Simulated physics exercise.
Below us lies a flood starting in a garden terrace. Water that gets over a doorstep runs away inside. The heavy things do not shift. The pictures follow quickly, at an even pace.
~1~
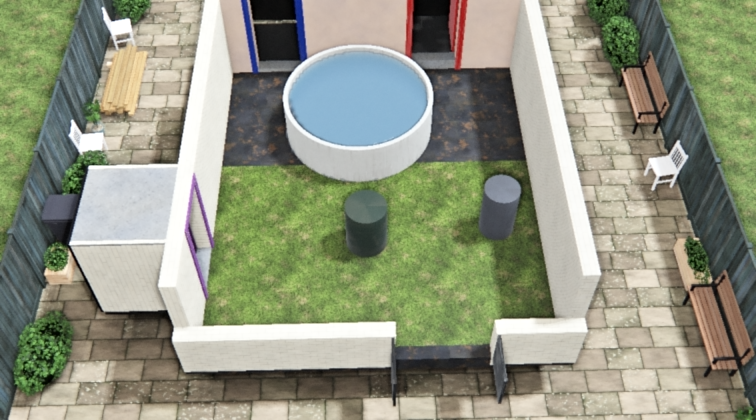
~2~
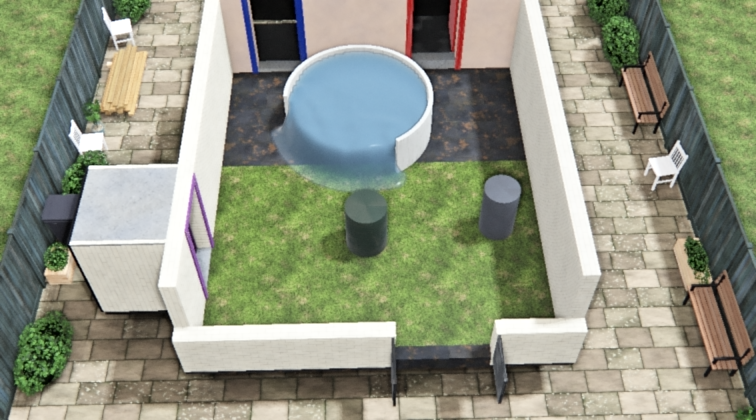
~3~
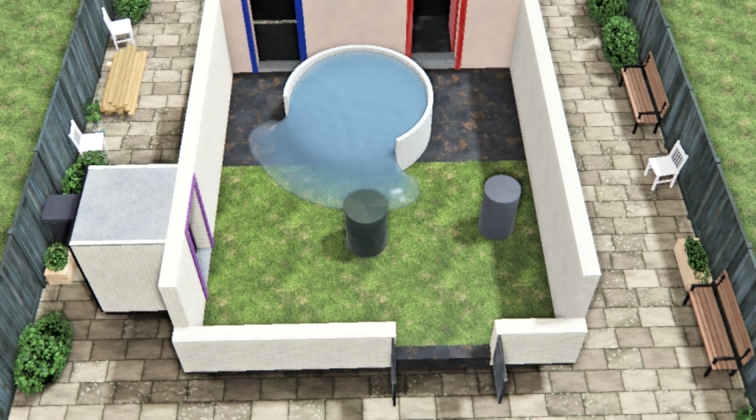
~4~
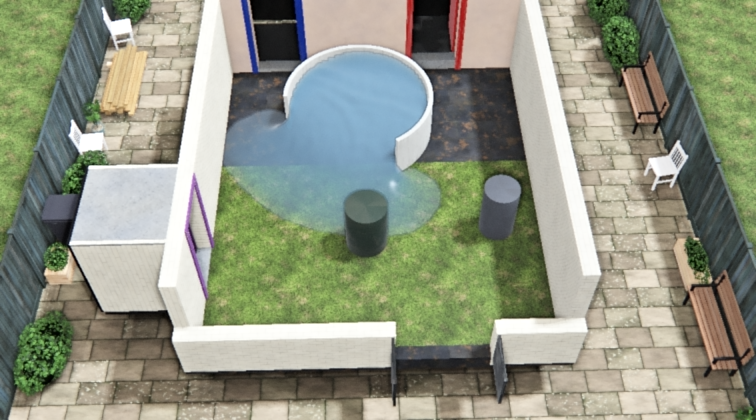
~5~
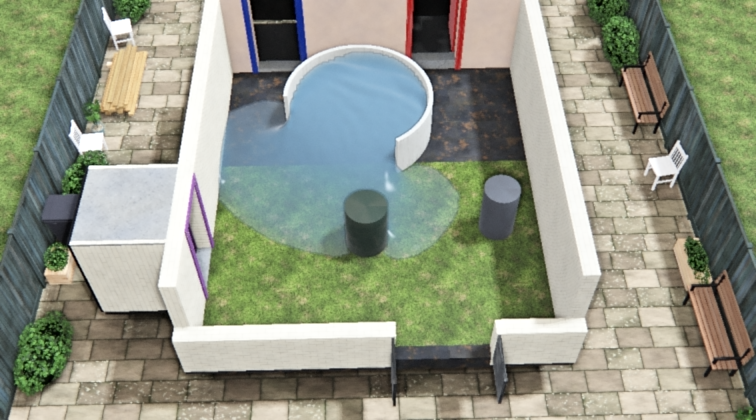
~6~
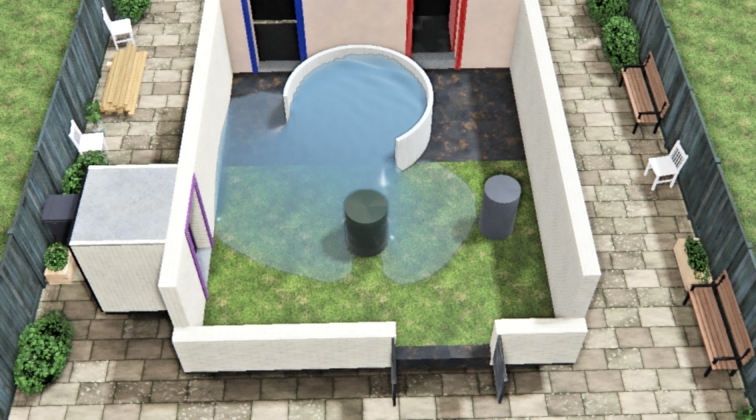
The footage shows a round white pool in a walled garden losing the front left part of its side, and water pouring out across the dark paving and grass, spreading around a dark green cylinder toward the front wall.
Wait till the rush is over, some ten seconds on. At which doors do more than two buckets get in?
The blue door floods; the red door holds within the limit; the purple door floods.
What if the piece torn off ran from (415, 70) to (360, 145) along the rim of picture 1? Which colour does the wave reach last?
Last comes the door marked purple.
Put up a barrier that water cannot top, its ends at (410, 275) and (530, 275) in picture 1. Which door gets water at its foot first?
It is the one in purple.
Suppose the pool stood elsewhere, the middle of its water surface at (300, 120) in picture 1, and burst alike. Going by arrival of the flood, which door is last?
I say the door marked red.
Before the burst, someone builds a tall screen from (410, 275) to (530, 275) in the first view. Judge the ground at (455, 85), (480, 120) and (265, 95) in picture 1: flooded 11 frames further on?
In turn: Dry, no water, awash.
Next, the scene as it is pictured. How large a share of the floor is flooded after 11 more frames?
About 70 per cent.
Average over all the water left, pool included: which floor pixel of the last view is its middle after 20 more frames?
I would point to (327, 222).
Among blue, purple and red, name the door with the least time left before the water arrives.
First comes the purple one.
A moment on, water covers 55 % of the floor; the blue door not reached, the red door not reached, the purple door under two buckets in.
Next, water covers 70 % of the floor; the blue door wet at the sill, nothing in, the red door not reached, the purple door over two buckets in.
Then, water covers 85 % of the floor; the blue door under two buckets in, the red door not reached, the purple door far over two buckets in.
Later, water covers 100 % of the floor; the blue door over two buckets in, the red door wet at the sill, nothing in, the purple door far over two buckets in.
In the end, water covers 100 % of the floor; the blue door over two buckets in, the red door wet at the sill, nothing in, the purple door far over two buckets in.
